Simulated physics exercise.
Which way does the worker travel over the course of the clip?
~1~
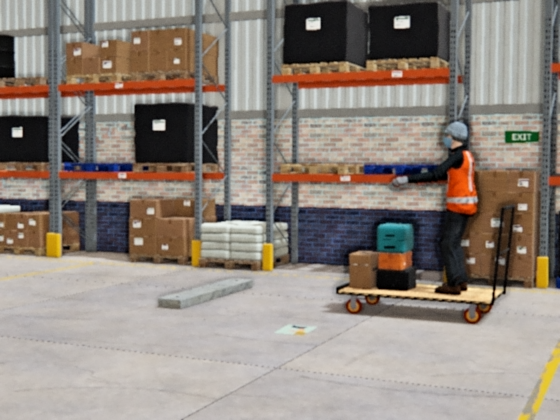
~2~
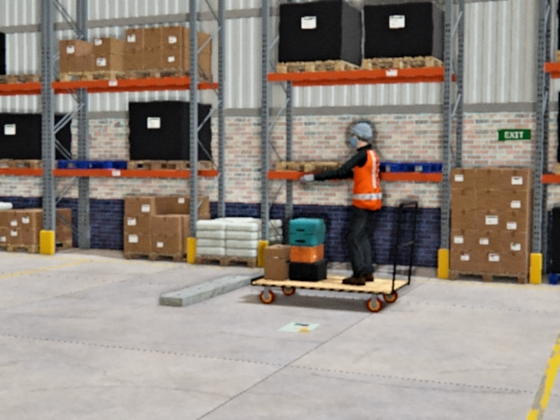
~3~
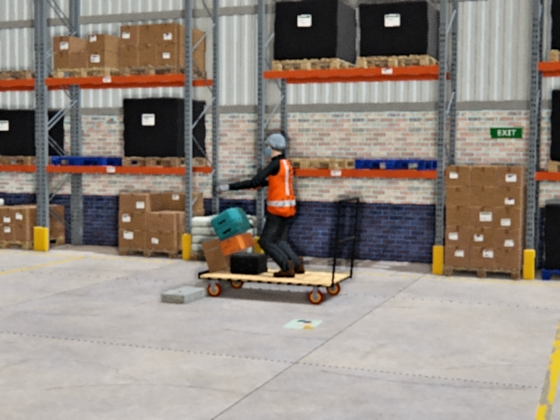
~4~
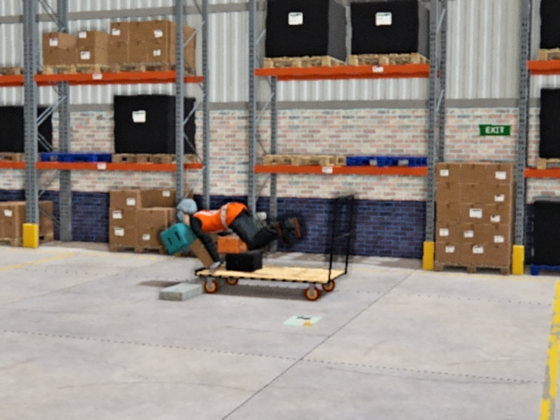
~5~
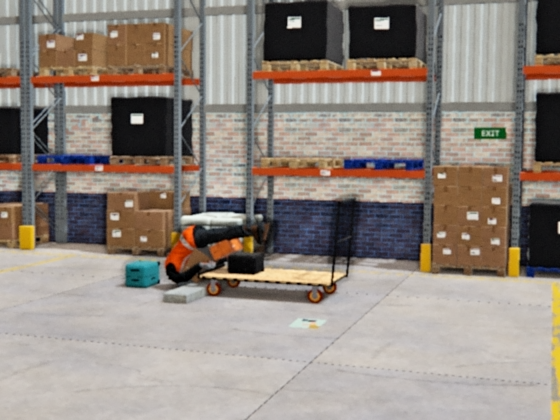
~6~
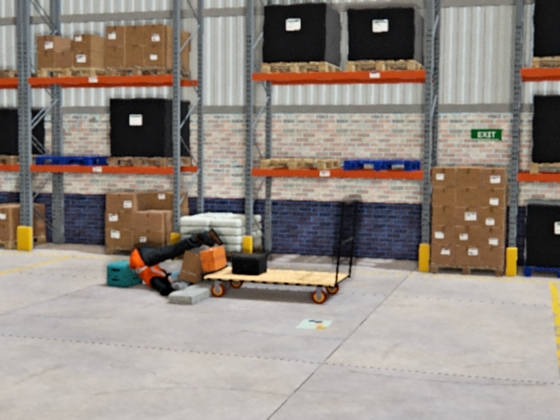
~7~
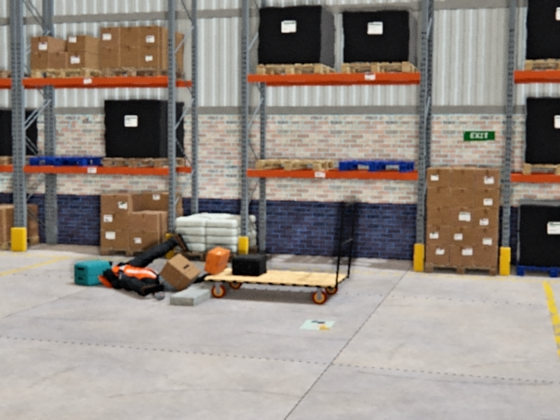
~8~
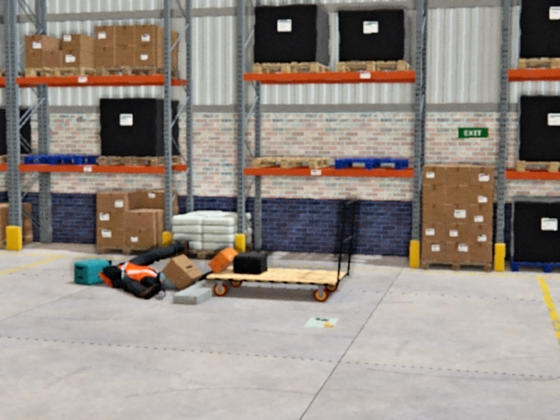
The worker travels to the left, first riding on the trolley and then pitching over its front edge onto the floor.
